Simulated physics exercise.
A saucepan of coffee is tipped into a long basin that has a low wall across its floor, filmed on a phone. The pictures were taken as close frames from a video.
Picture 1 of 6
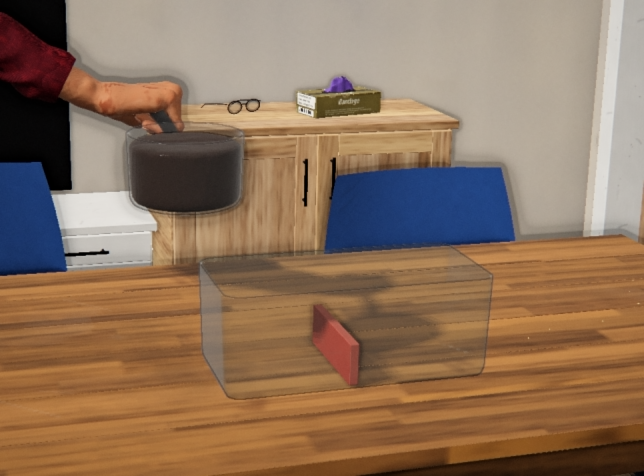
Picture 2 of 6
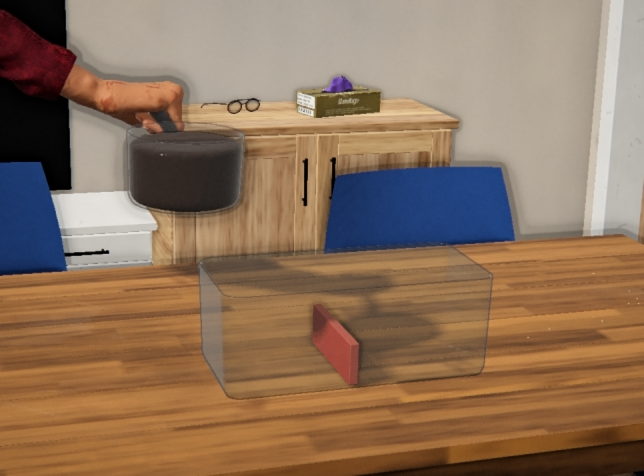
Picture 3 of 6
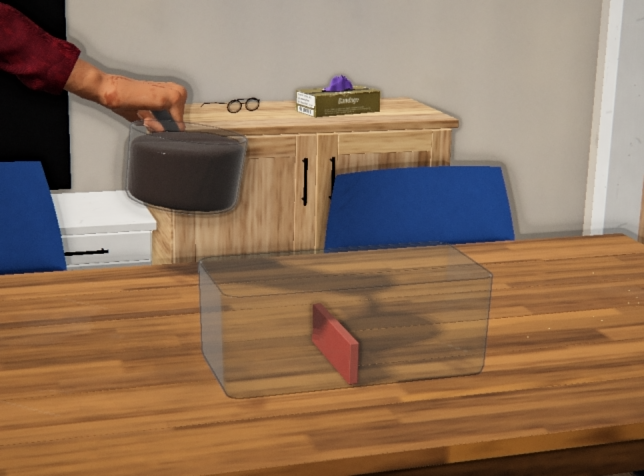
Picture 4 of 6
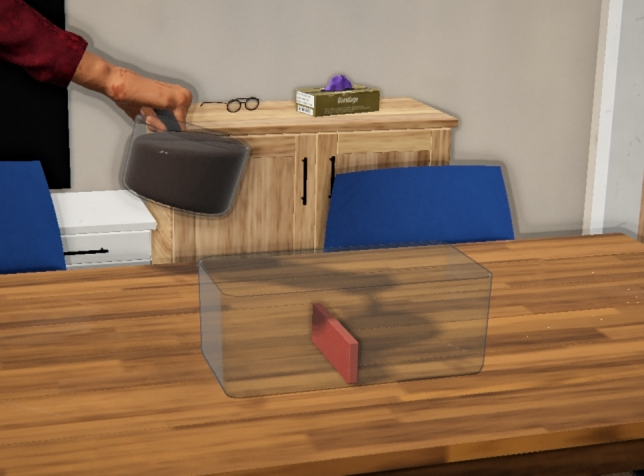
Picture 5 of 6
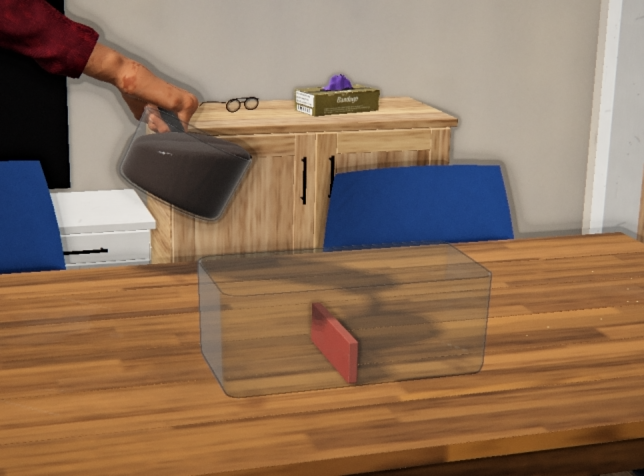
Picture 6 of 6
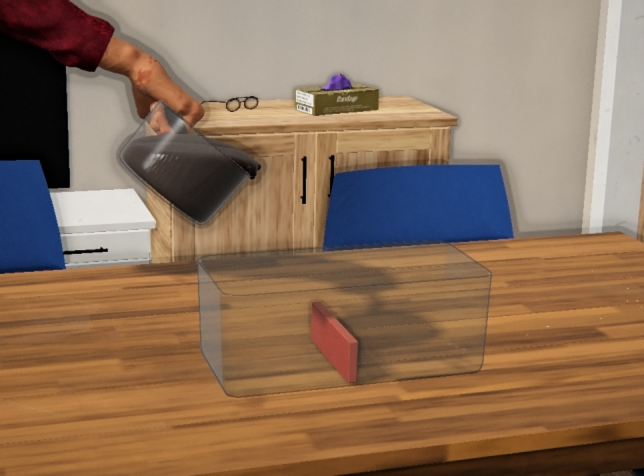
A dark grey saucepan, gripped from above by a hand in a dark red sleeve at the upper left, starts level and tilts steadily further to the right, its far side dipping. Below it, a clear long basin with a low red wall across its floor sits on a wooden table, before blue chairs and a pale wood cabinet holding glasses and a tissue box. The room is seen from across the table, slightly above, and the view stays almost still.
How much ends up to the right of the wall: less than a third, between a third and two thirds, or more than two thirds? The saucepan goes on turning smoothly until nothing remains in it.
The portion right of the wall will fail to reach one third.
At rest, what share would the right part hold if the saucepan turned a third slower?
Roughly 5 per cent ends up there.
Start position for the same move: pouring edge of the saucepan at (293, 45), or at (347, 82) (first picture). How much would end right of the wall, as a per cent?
Near 55 % and 85 %.
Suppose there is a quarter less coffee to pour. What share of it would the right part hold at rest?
Roughly 10 in a hundred.
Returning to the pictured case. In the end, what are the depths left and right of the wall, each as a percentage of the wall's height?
Near 60 in a hundred to the left, 10 to the right.
A moment on, the saucepan is tipped right over and 18 per cent is still to pour, 44 is left of the wall and 0 right of it.
Next, the saucepan is tipped right over and 1 per cent is still to pour, 82 is left of the wall and 3 right of it.
Then the saucepan is tipped right over and 0 per cent is still to pour, 81 is left of the wall and 12 right of it.
Later the saucepan is tipped right over and 0 per cent is still to pour, 80 is left of the wall and 12 right of it.
At rest 80 per cent lies left of the wall, 12 right of it and 8 outside.
